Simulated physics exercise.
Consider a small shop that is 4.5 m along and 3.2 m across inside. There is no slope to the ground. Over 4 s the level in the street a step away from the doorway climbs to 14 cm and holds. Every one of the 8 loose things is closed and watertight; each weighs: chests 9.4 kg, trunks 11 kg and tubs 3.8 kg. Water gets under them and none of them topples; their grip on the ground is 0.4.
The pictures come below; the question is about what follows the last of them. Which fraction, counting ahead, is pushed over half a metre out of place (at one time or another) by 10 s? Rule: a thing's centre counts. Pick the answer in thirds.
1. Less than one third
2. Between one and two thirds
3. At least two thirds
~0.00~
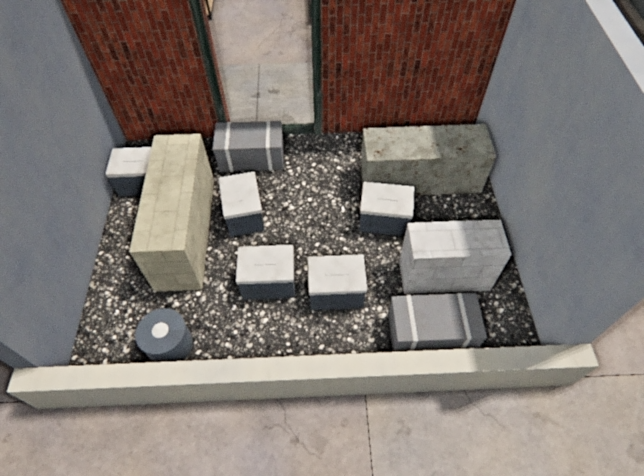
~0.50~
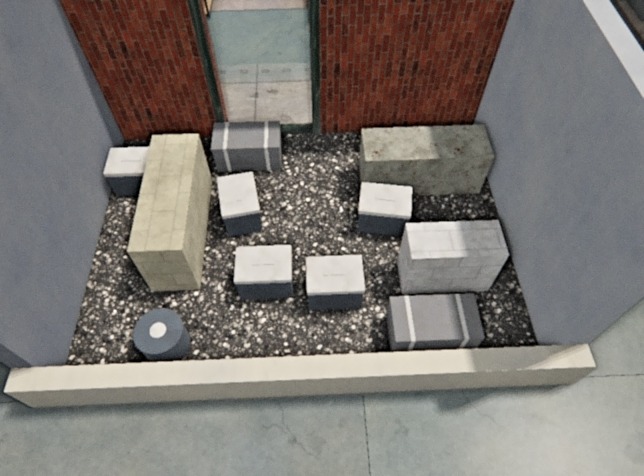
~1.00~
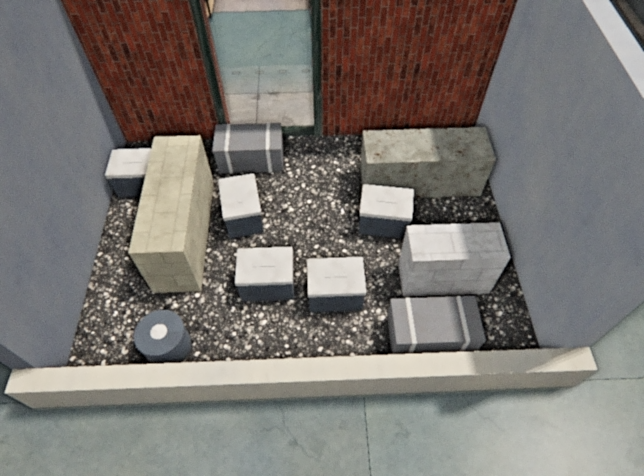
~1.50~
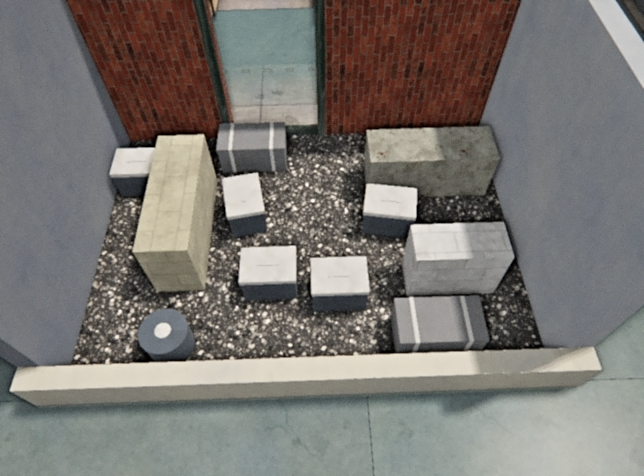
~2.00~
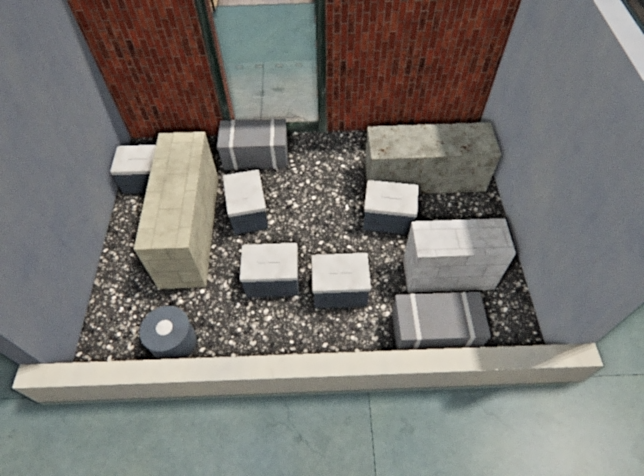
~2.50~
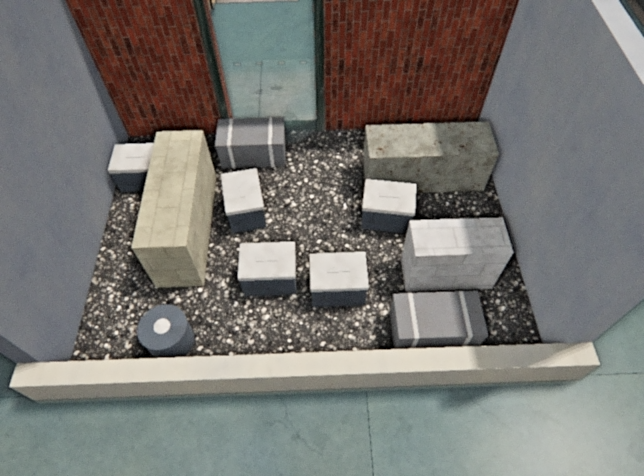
3, at least two thirds.
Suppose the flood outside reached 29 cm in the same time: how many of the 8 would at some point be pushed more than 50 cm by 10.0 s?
Then 8.
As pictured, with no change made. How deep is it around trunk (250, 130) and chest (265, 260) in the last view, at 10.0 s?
Depth approx. 8 cm / 6 cm.
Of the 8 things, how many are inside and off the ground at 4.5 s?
Answer: 0.
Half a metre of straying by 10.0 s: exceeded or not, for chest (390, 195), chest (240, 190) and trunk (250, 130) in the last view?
Order as asked - a smaller shift, a bigger shift, a bigger shift.
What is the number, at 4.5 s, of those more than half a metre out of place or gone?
Count then: 0.
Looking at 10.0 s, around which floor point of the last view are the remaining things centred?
About (285, 287).
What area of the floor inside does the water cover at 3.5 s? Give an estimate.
Flooded: Near 1.0 m2.
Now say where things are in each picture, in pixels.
A chest at (388, 199), on the bottom; a trunk at (248, 135), on the bottom; water covers 0.0 m2; 0 of 8 have shifted, in the first picture.
A chest at (386, 199), on the bottom; a trunk at (246, 135) rests on the ground; 0.0 m2 under water; 0 of 8 have shifted, in the second picture.
A chest at (387, 201) rests on the ground; a trunk at (248, 137), on the bottom; water covers 0.0 m2; 0 of 8 have shifted, in the third picture.
A chest at (391, 200) rests on the ground; a trunk at (251, 136), on the bottom; 0.0 m2 under water; 0 of 8 have shifted, in the fourth picture.
A chest at (392, 197), on the bottom; a trunk at (252, 133) rests on the ground; water covers 0.0 m2; 0 of 8 have shifted, in the fifth picture.
A chest at (390, 196), on the bottom; a trunk at (250, 131), on the bottom; 0.1 m2 under water; 0 of 8 have shifted, in the sixth picture.
After 3.5 s 0 of 8 are over 50 cm from their spots; 0 afloat.
After 4.5 s 0 of 8 are over 50 cm from their spots; 0 afloat.
After 7.0 s 3 of 8 are over 50 cm from their spots; 2 afloat.
After 10.0 s 6 of 8 are over 50 cm from their spots, and 6 have been at some point; 6 afloat.
